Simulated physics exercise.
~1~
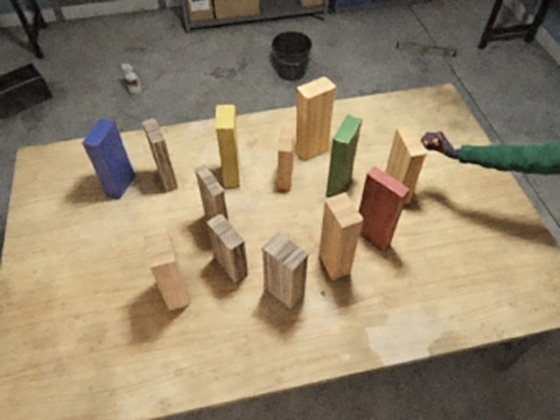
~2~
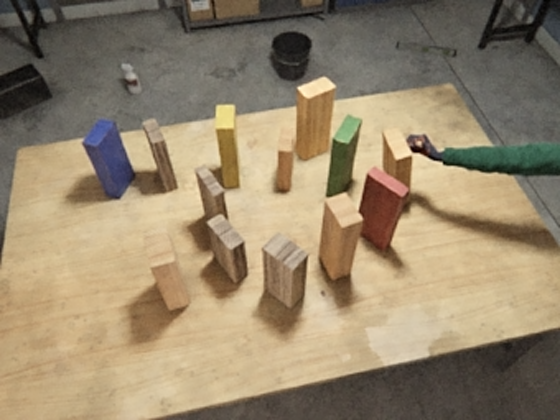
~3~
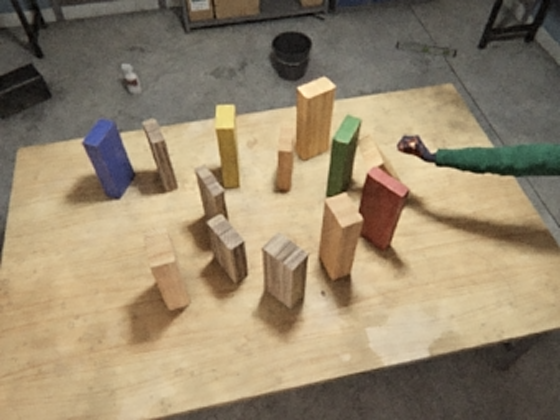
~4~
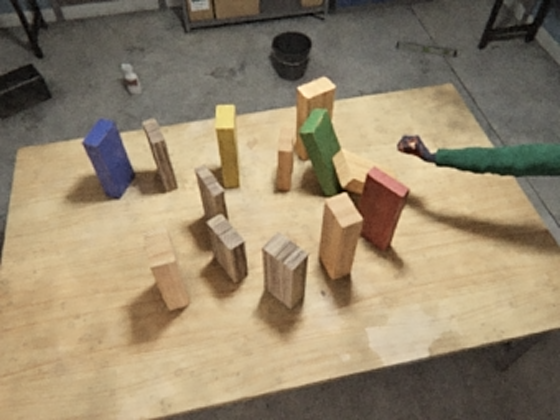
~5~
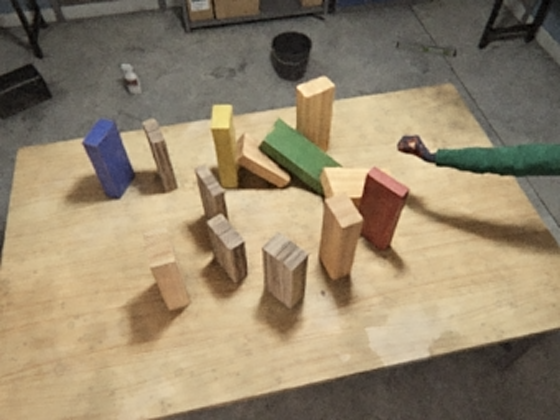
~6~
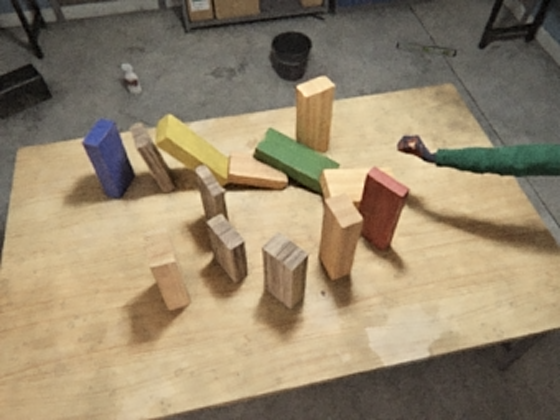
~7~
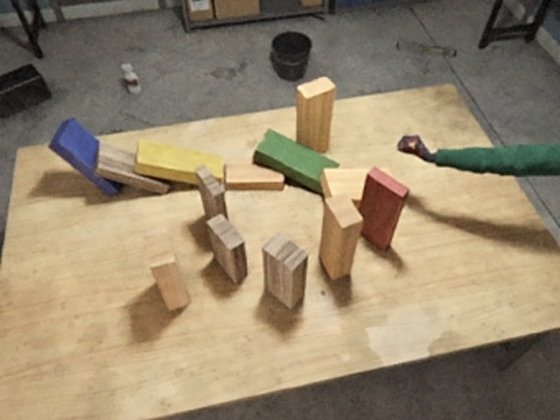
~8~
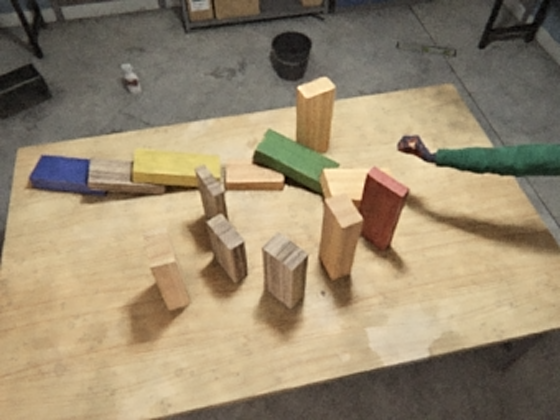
A hand in a green sleeve reaches in from the right and pushes a light wooden block on a wooden table, seen from above in a room with a grey floor and a black bucket behind. Upright blocks stand scattered about, with blue at left, yellow and green toward the back, and red at right. The pushed block tips left and knocks over the green one, which topples a small wooden block. That fells the yellow block, then a striped brown one, and finally the blue block. The toppled blocks lie in a line while the red block and others remain standing.
